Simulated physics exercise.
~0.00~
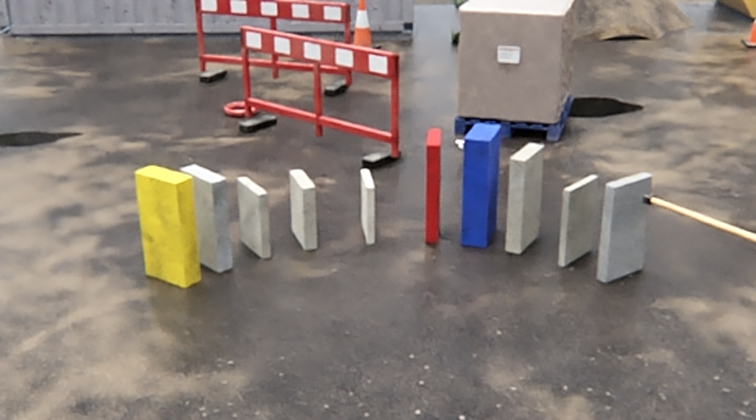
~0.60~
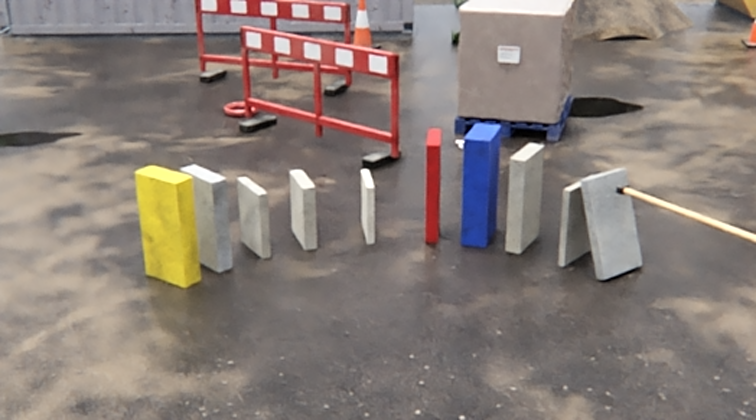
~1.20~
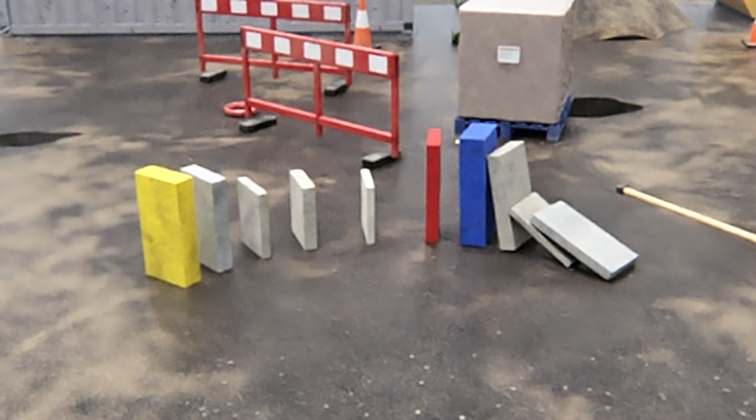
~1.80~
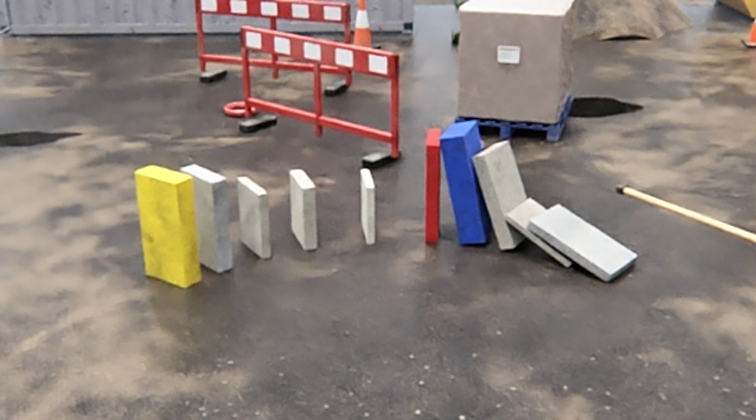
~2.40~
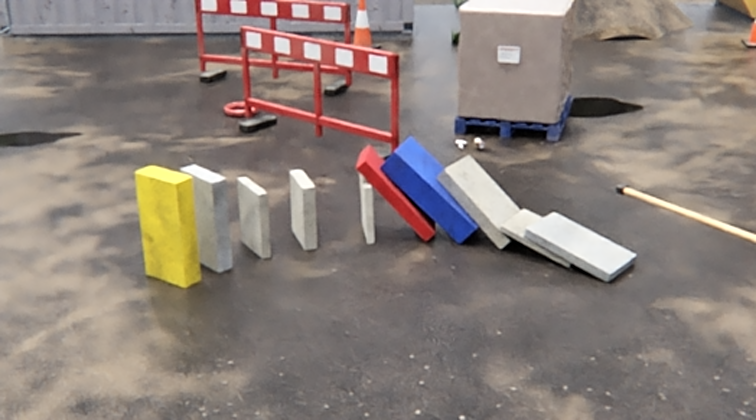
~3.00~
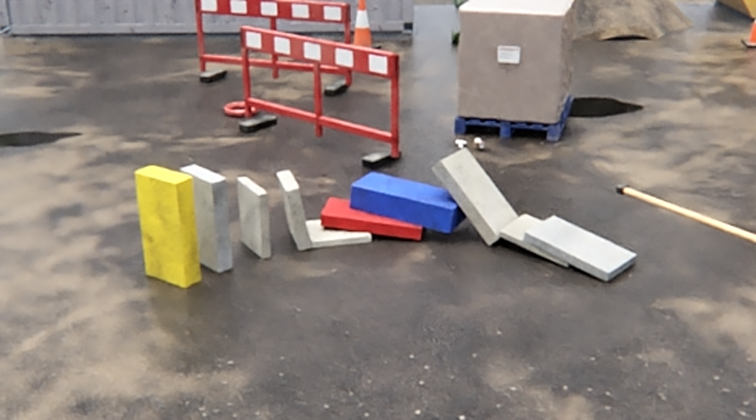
A wooden pole tipped the rightmost of ten slabs standing in a curved row on wet ground, and the slabs toppled leftward one after another, taking down the blue and red ones, until four, including the yellow one, were left standing.
